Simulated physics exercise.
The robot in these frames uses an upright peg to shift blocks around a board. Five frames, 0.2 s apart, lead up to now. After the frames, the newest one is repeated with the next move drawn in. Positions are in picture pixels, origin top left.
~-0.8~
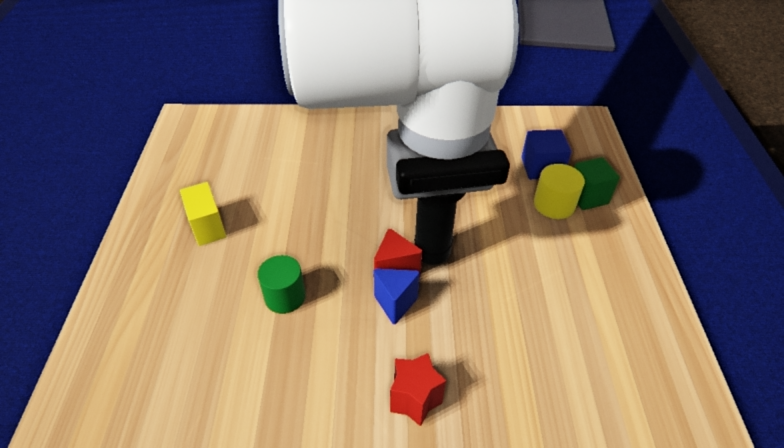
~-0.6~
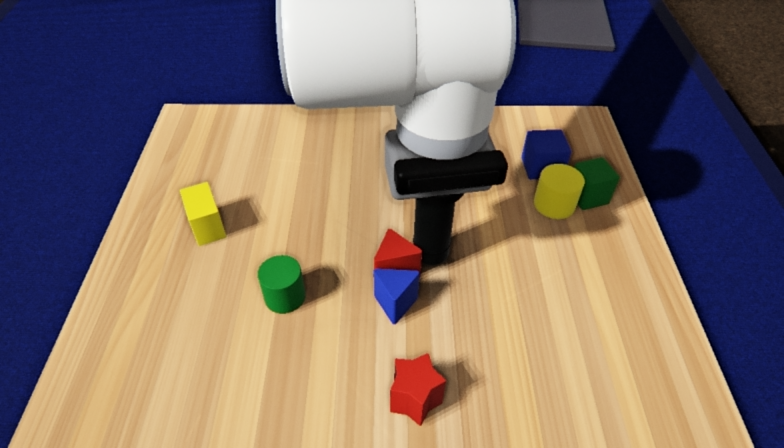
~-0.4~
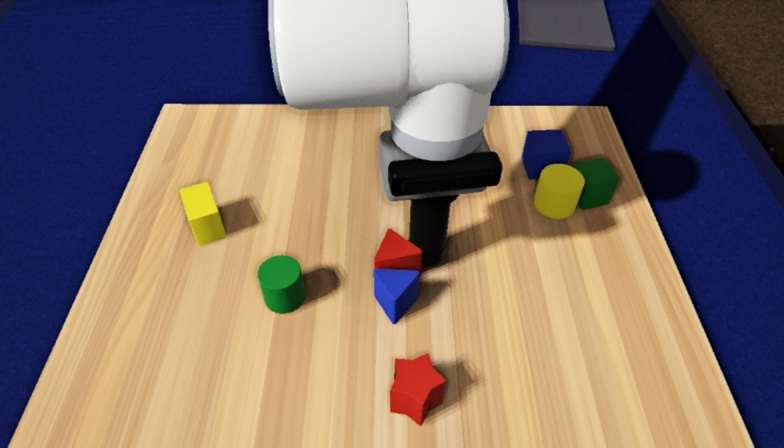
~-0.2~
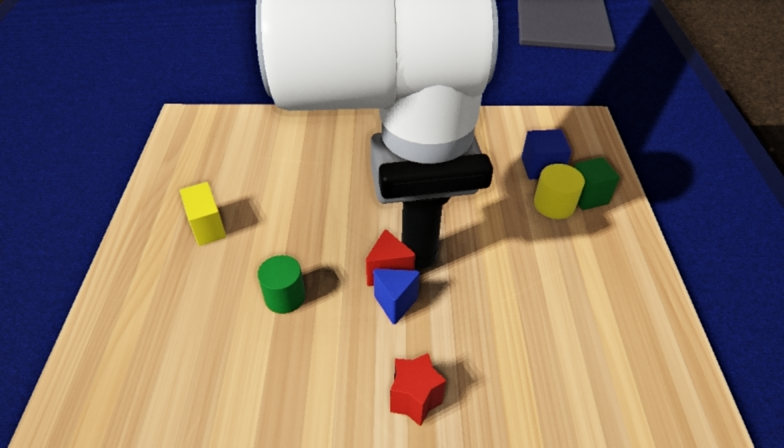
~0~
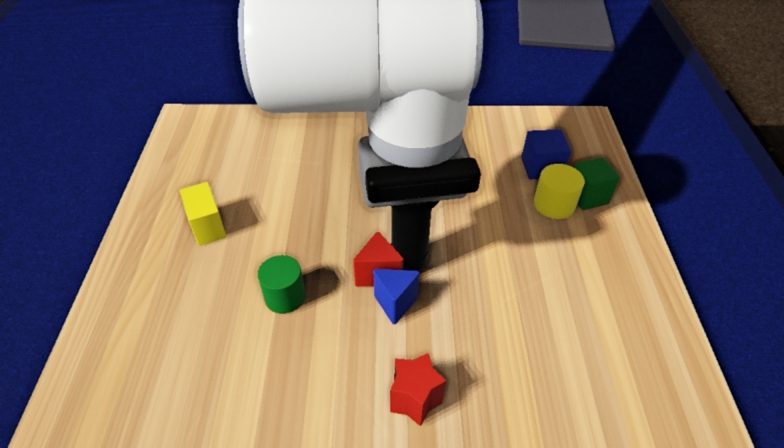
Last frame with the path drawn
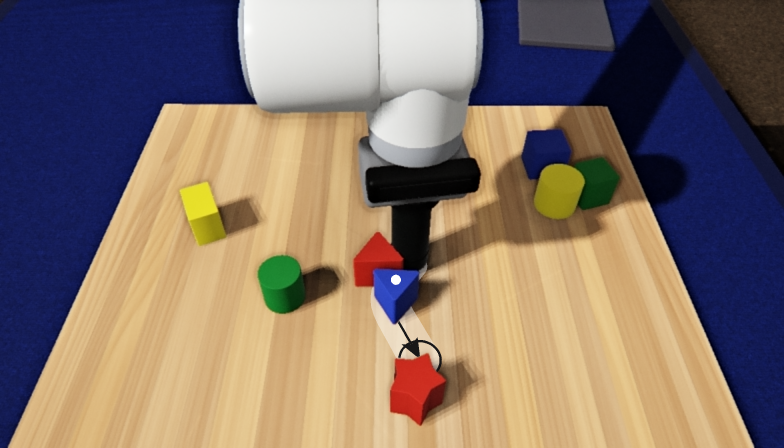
Robot arm with a black peg edging left on a wooden board, nudging a red triangular block left beside a blue one.
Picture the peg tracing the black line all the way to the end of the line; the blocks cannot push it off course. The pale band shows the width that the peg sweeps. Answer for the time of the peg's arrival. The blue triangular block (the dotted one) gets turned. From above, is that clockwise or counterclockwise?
The block turns clockwise.
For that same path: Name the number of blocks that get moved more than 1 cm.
Number moved: 2.
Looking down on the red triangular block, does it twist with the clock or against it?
Rotates clockwise.
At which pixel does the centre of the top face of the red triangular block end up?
Most likely (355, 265).
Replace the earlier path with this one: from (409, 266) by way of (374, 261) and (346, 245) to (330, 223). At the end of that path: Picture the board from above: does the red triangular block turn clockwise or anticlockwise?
Counterclockwise rotation.
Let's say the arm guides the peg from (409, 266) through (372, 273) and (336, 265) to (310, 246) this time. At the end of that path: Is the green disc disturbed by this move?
It's moved.
Drawn move, from (409, 266) through (390, 293) and (400, 325) to (420, 359); the dot is on the blue triangular block.
What follows on the original path. One third of the way, peg at (390, 287); red triangular block at (355, 265), turned 40° clockwise; blue triangular block at (389, 295), turned 15° anticlockwise.
Two thirds of the way, peg at (401, 320); red triangular block at (355, 265), turned 40° clockwise; blue triangular block at (389, 330), turned 30° clockwise.
At the end, peg at (421, 353); red triangular block at (355, 265), turned 40° clockwise; blue triangular block at (387, 348), turned 50° clockwise; red star still.
